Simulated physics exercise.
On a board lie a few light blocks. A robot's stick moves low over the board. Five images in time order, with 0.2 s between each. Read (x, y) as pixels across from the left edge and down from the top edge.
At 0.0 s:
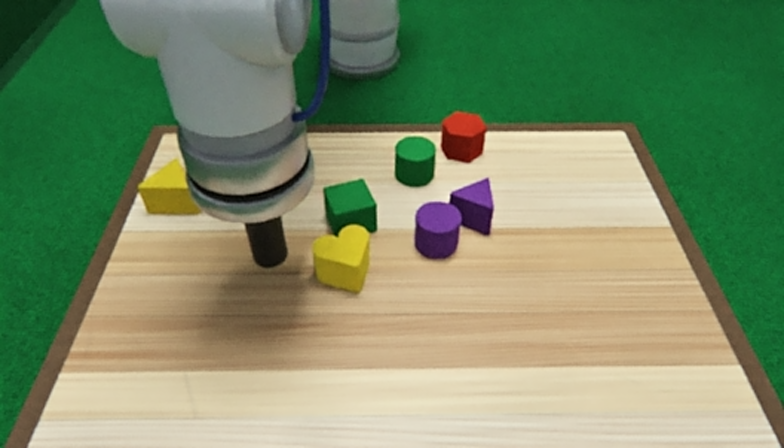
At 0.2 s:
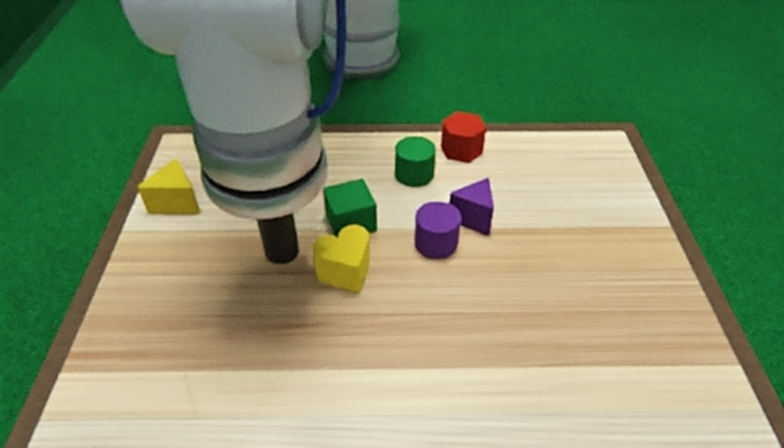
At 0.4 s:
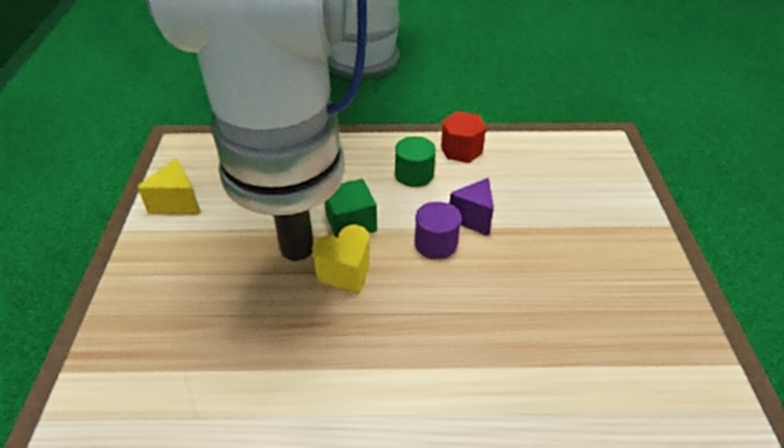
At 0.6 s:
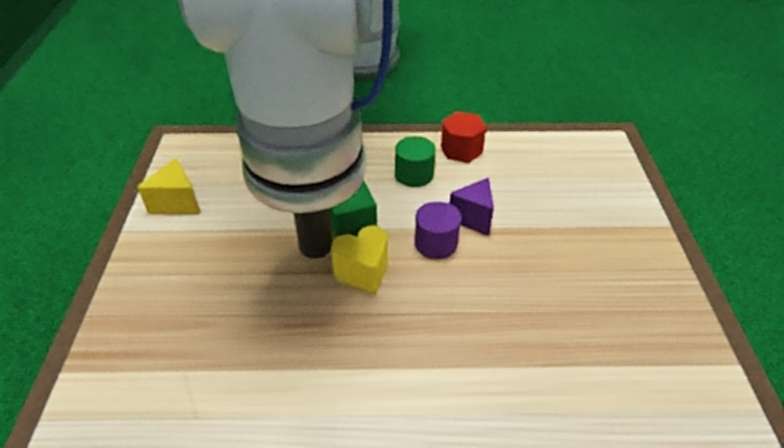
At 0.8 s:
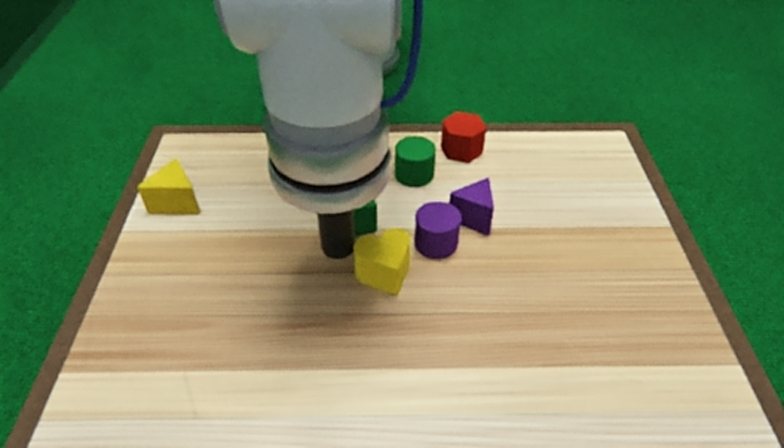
The footage shows a robot arm moving its dark stick rightward, low over a wooden board of coloured blocks, reaching the yellow heart and pushing it to the right while the arm increasingly covers the green square block behind.
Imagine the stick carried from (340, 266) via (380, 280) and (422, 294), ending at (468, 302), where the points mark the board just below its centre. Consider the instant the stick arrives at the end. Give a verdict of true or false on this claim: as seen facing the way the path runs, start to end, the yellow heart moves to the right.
My answer: False.
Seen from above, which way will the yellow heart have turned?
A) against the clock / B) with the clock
Option A.
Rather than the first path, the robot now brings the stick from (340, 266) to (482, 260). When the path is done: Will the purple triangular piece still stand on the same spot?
No
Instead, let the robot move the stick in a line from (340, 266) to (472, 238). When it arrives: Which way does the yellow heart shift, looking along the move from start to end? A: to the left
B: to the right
It's B.
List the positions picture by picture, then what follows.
The first picture shows tip of the stick at (271, 255), middles of tops, green square block at (350, 195), yellow heart at (344, 245).
The second picture shows stick at (282, 252), nothing pushed.
The third picture shows stick at (297, 249), nothing pushed.
The fourth picture shows stick at (316, 247), yellow heart at (362, 245).
The fifth picture shows stick at (338, 247), green square block hidden, yellow heart at (385, 246).
What follows on the original path. One third of the way, stick at (380, 261); yellow heart at (428, 253), turned 20° anticlockwise.
Two thirds of the way, stick at (424, 275); yellow heart at (466, 254), turned 55° anticlockwise.
At the end, stick at (471, 283); green square block unmoved; yellow heart at (493, 250), turned 105° anticlockwise.
